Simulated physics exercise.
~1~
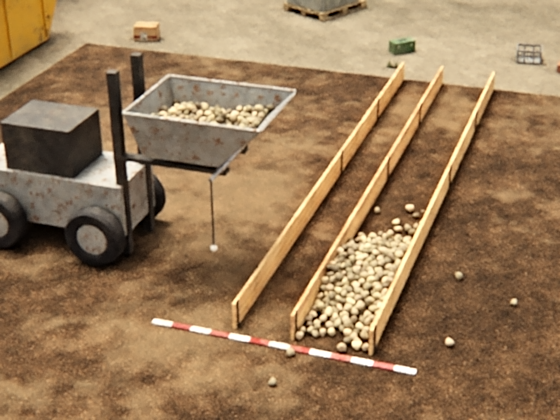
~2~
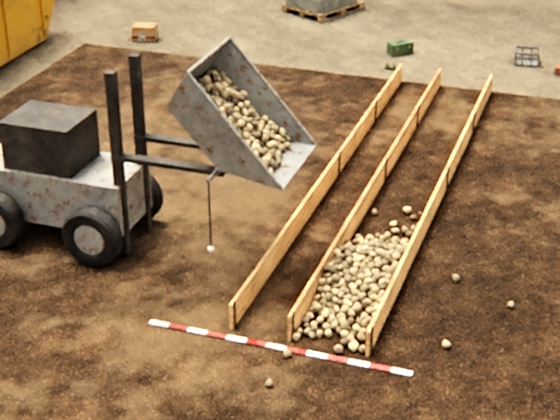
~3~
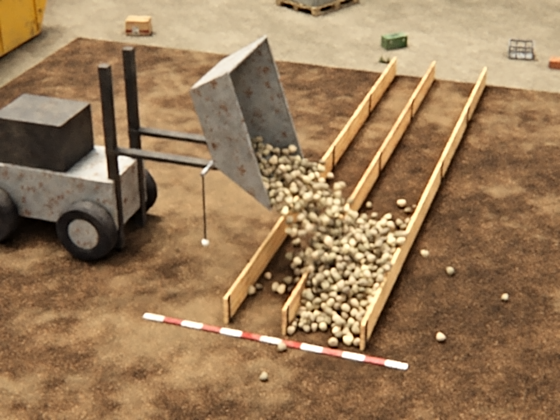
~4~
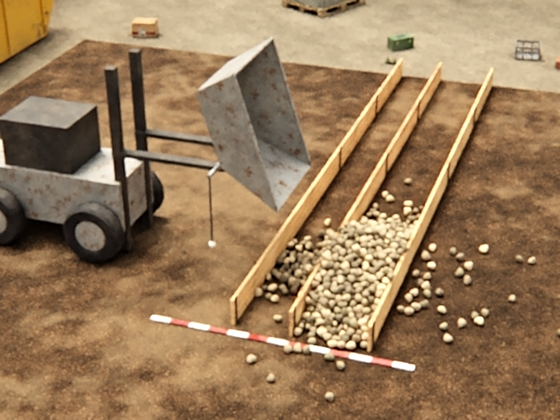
A forklift tips its skip and pours pale stones over the boards until it empties.
